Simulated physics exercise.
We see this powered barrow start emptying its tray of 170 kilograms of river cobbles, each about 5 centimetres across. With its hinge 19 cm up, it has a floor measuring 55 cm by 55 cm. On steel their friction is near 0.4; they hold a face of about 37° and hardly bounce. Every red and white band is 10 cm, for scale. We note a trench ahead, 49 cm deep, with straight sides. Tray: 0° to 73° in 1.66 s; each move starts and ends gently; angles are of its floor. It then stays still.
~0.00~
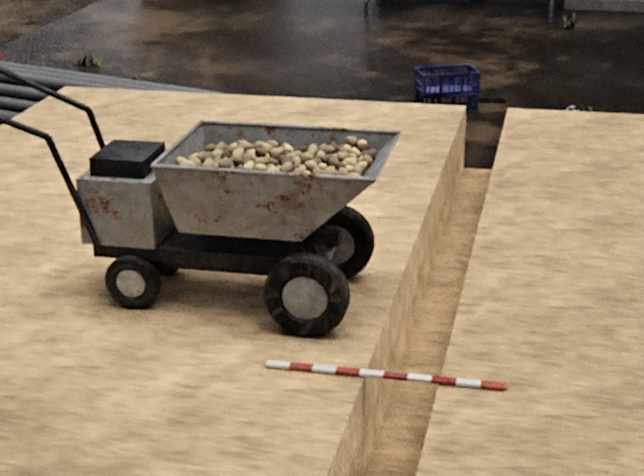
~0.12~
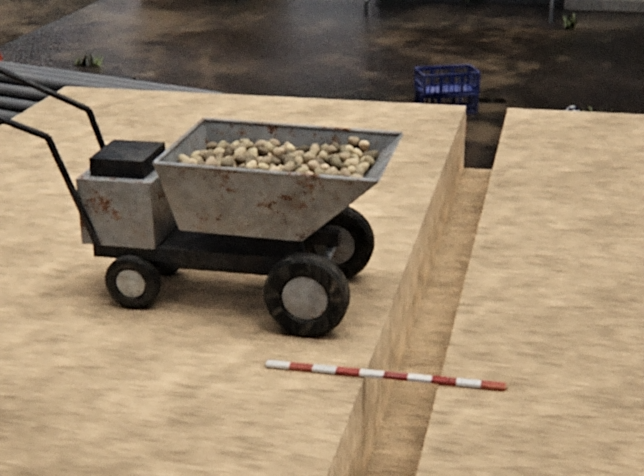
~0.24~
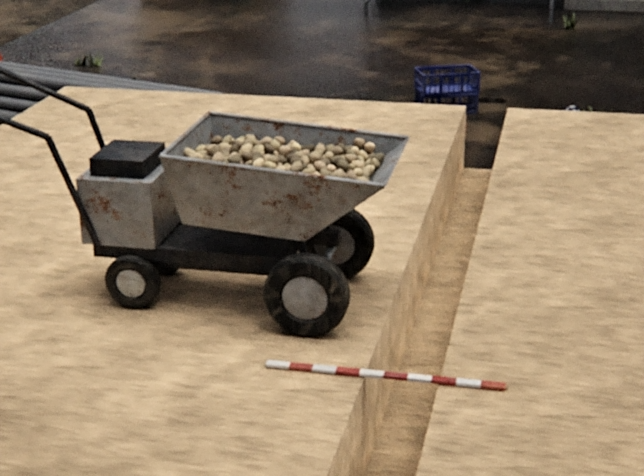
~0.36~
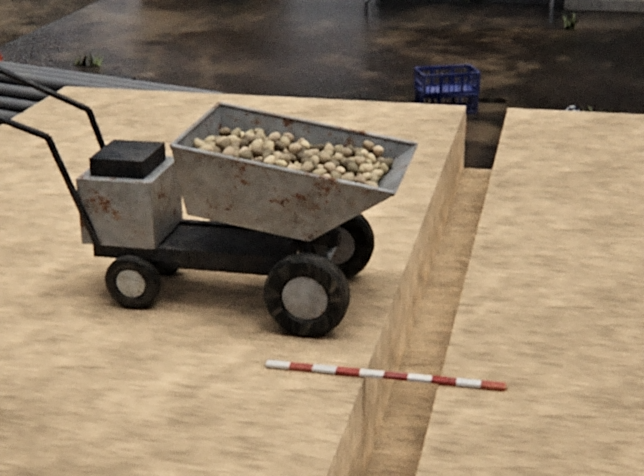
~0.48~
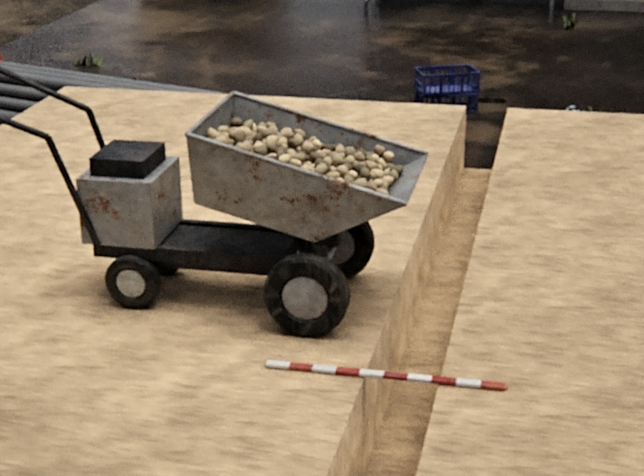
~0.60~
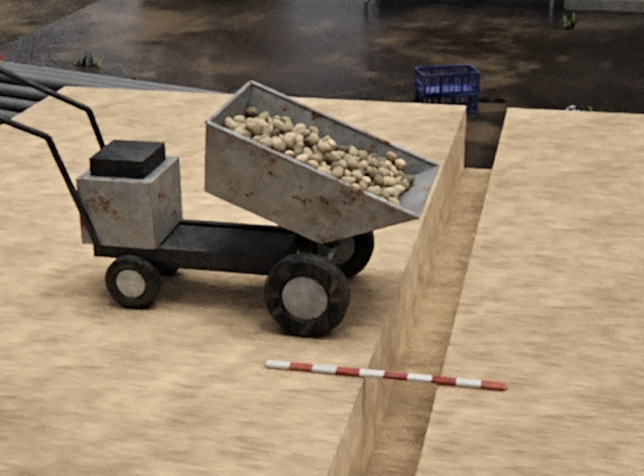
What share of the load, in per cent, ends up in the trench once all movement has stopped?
About 1 per cent.
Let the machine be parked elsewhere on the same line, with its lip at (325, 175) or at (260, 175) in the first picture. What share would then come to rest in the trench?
Roughly 70 in a hundred, then 65 in a hundred.
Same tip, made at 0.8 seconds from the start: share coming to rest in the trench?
Something close to 0 per cent.
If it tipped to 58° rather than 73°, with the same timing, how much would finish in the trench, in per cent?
Some 20% would finish there.
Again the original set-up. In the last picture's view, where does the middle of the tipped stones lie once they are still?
Roughly at pixel (532, 318).
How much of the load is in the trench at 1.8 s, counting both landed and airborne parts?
Close to 0 per cent at that time.
After 1.2 s the floor is at 61°; 99 % in the tray, 1 % past the trench; the foremost stones are at (473, 287).
After 1.8 s the floor is at 73°; 47 % in the tray, 53 % past the trench; the foremost stones are at (634, 335).
After 2.1 s the floor is at 73°; 31 % in the tray, 69 % past the trench; the foremost stones are past the picture's edge.
After 4.1 s the floor is at 73°; 31 % in the tray, 1 % in the trench, 68 % past the trench; the foremost stones are past the picture's edge.
